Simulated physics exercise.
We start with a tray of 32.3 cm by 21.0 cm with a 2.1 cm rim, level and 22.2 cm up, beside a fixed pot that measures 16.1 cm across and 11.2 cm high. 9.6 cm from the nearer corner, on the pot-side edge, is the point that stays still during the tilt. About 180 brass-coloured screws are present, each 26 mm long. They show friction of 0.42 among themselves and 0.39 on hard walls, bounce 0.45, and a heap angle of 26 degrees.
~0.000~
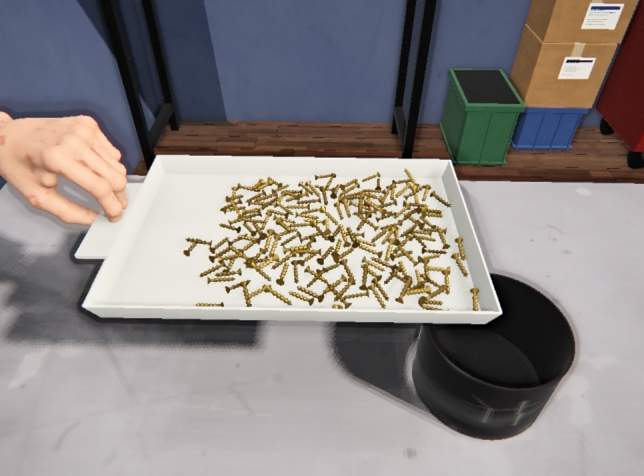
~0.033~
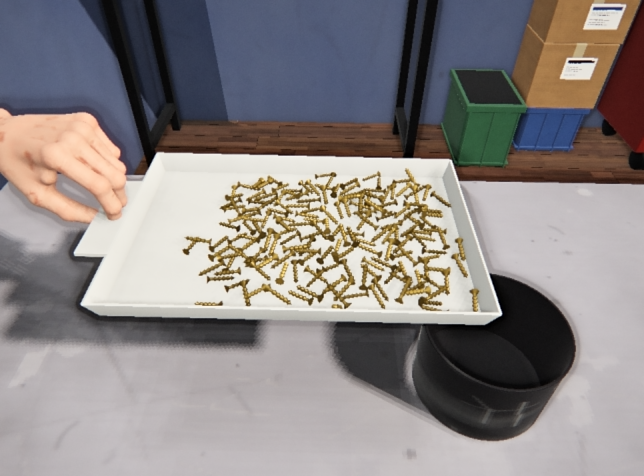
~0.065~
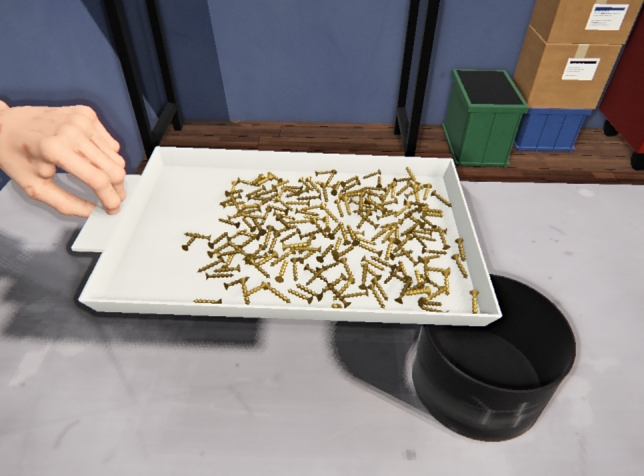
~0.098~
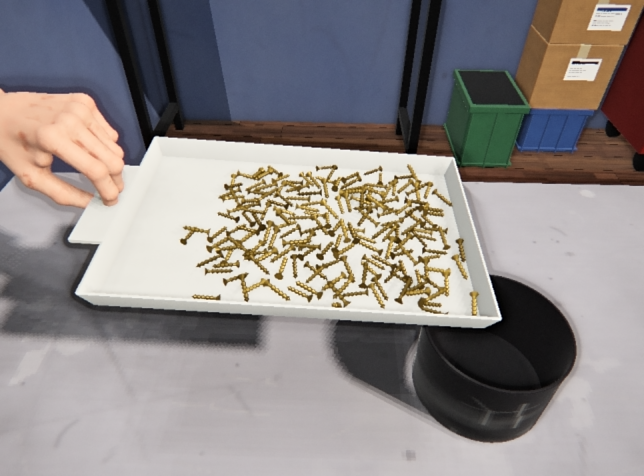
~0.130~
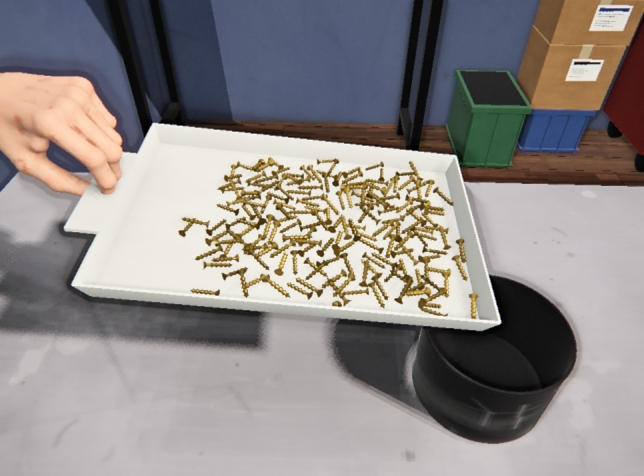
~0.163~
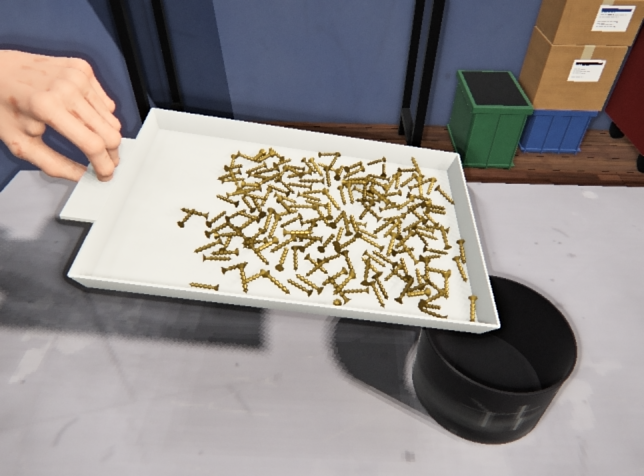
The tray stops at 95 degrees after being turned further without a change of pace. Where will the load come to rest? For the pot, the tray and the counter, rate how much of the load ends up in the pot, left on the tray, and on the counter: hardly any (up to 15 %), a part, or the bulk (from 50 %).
Pot: A part; tray: Hardly any; counter: The bulk.
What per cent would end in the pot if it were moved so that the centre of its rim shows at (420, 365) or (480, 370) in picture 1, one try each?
I'd say some 80 per cent for the first and some 100 per cent for the second.
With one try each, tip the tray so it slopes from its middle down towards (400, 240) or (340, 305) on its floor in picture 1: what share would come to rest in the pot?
First try: About 80 percent; second try: About 5 percent.
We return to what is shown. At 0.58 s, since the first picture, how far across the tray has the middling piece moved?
Roughly 7 cm.
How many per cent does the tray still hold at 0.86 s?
Some 45 per cent of the load.
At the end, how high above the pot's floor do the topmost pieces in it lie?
Some 1.5 cm up.
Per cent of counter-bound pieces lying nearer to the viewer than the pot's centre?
Near 100 in a hundred.
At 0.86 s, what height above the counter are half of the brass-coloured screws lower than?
Some 16 cm above the counter.
After 0.58 s, tilt 51 degrees; the tray holds 100 %, the pot 0 %.
Then, at 0.86 s, tilt 78 degrees; the tray holds 45 %, the pot 5 %.
After 1.25 s, tilt 95 degrees; the tray holds 0 %, the pot 25 %.
By 2.2 s all is still; pot 25 %, tray 0 %, counter 75 %.
